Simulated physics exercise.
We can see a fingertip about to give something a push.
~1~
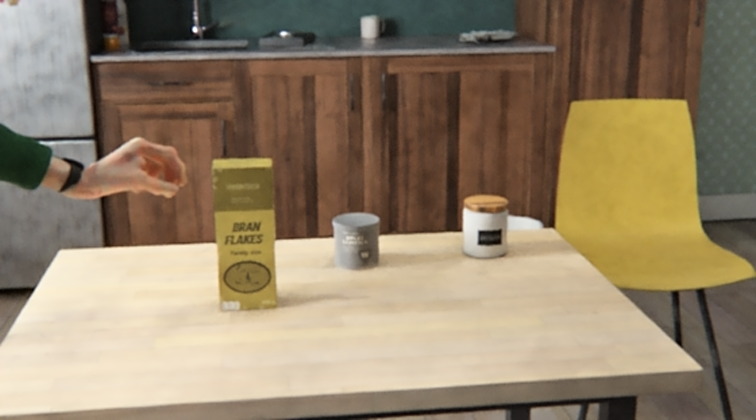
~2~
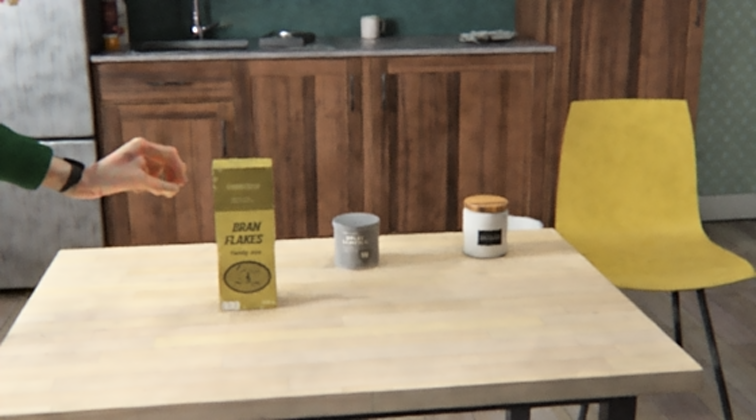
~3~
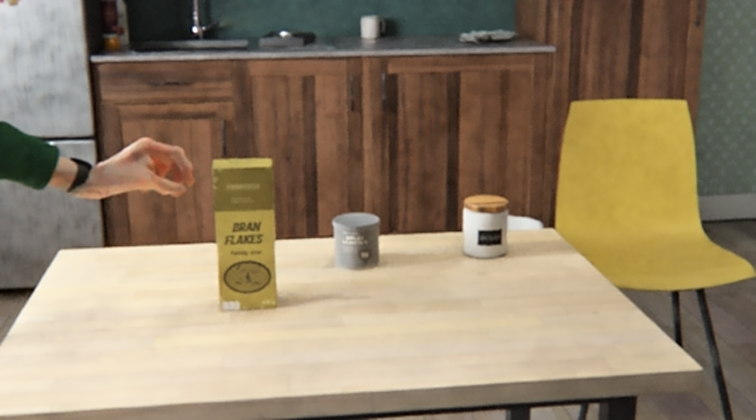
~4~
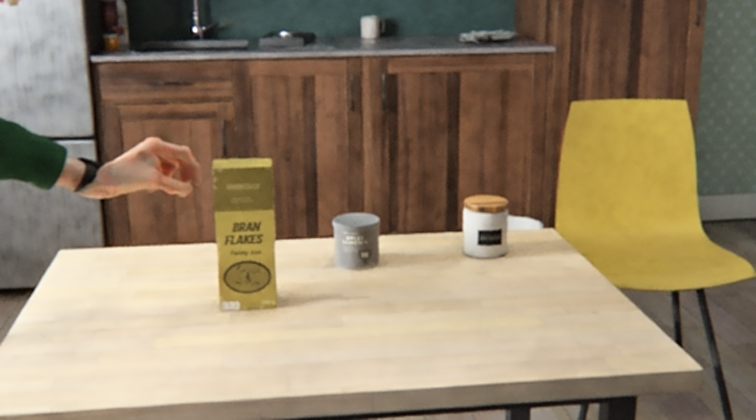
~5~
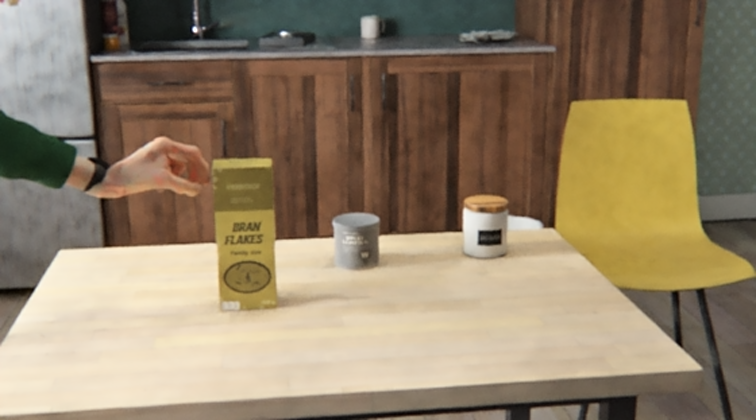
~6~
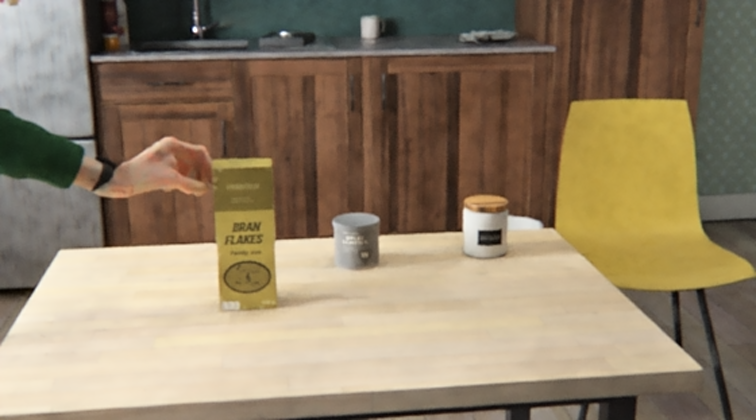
In a kitchen, a hand in a green sleeve moved slowly rightward to the top of a yellow bran flakes box, while the box and two jars stayed still on the wooden table.
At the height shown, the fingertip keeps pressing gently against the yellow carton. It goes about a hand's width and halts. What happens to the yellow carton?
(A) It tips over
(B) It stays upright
It tips over (A).
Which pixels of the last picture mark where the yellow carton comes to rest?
End position, last frame: About (355, 271).
Then, 0.30 s later than the last frame, yellow carton tilted by 12° near (261, 230).
Then, 0.80 s later than the last frame, yellow carton tilted by 41° near (301, 231).
Then, 0.90 s later than the last frame, yellow carton tilted by 64° near (329, 245).
Then, 1.00 s later than the last frame, yellow carton on its side near (353, 270).
When it is over, lying over on the table, yellow carton. End places, in pixels of the last picture, yellow carton near (355, 271).
